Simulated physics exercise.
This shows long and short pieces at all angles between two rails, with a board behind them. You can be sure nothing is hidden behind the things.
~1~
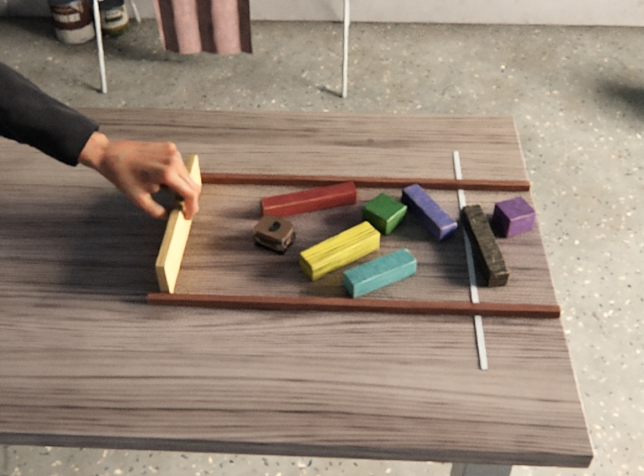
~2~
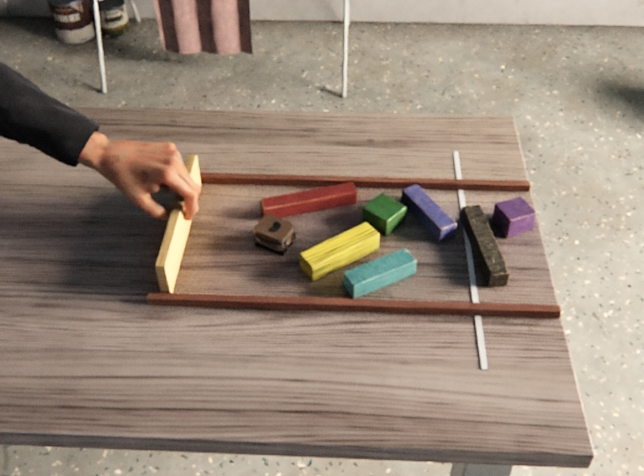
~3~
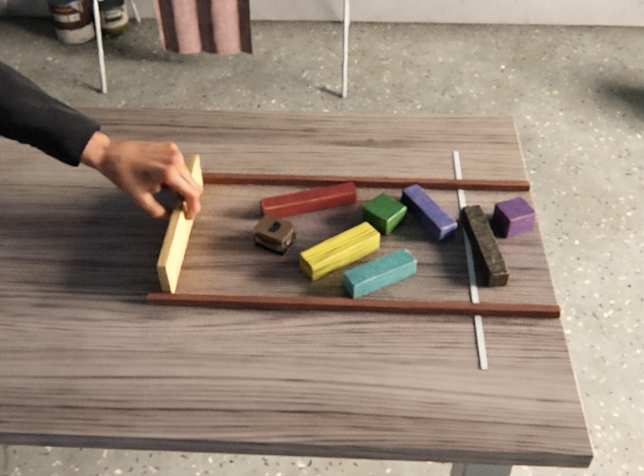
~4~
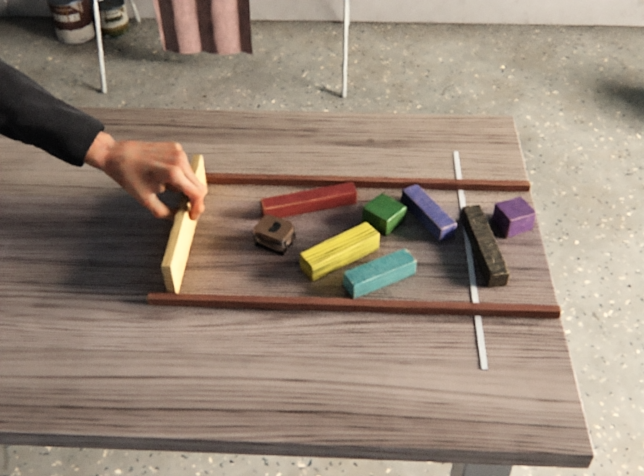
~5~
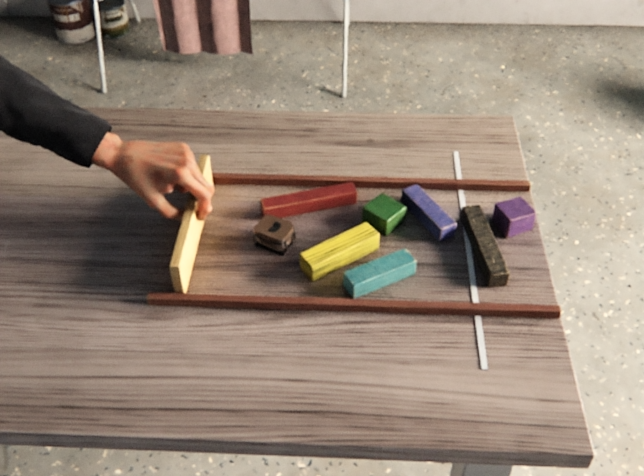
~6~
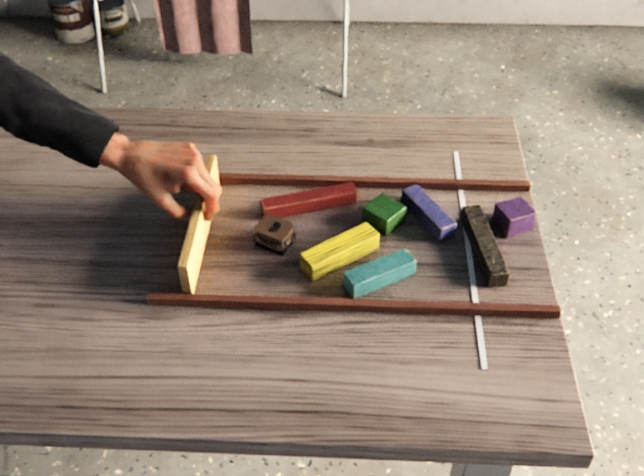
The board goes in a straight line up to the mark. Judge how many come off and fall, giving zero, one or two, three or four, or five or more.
Number falling: Three or four.
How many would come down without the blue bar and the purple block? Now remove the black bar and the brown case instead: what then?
The number is 1 for the first case and 2 for the second.
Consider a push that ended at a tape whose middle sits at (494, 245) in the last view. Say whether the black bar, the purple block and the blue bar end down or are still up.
Starting with the black bar, it ends up falling, then the purple block ends up falling, then the blue bar ends up falling.
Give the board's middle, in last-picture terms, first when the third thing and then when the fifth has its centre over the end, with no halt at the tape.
It sits near (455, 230), and then near (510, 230).
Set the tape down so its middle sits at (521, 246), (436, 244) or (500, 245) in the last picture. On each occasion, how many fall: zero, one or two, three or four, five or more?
Count per stopping tape, as listed: At least five, just one or two, three or four.
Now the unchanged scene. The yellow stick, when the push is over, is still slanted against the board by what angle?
Roughly 40° out of line.
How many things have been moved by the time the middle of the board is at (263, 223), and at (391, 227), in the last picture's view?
By the first moment it's 2, by the second it's 8.
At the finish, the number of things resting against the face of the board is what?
The figure is 4.
Soon after, none off yet; purple block at rest near (514, 217); black bar at rest near (484, 245); blue bar at rest near (428, 212).
At rest, the number that fall off is three or four; fallen, blue bar, black bar and purple block.
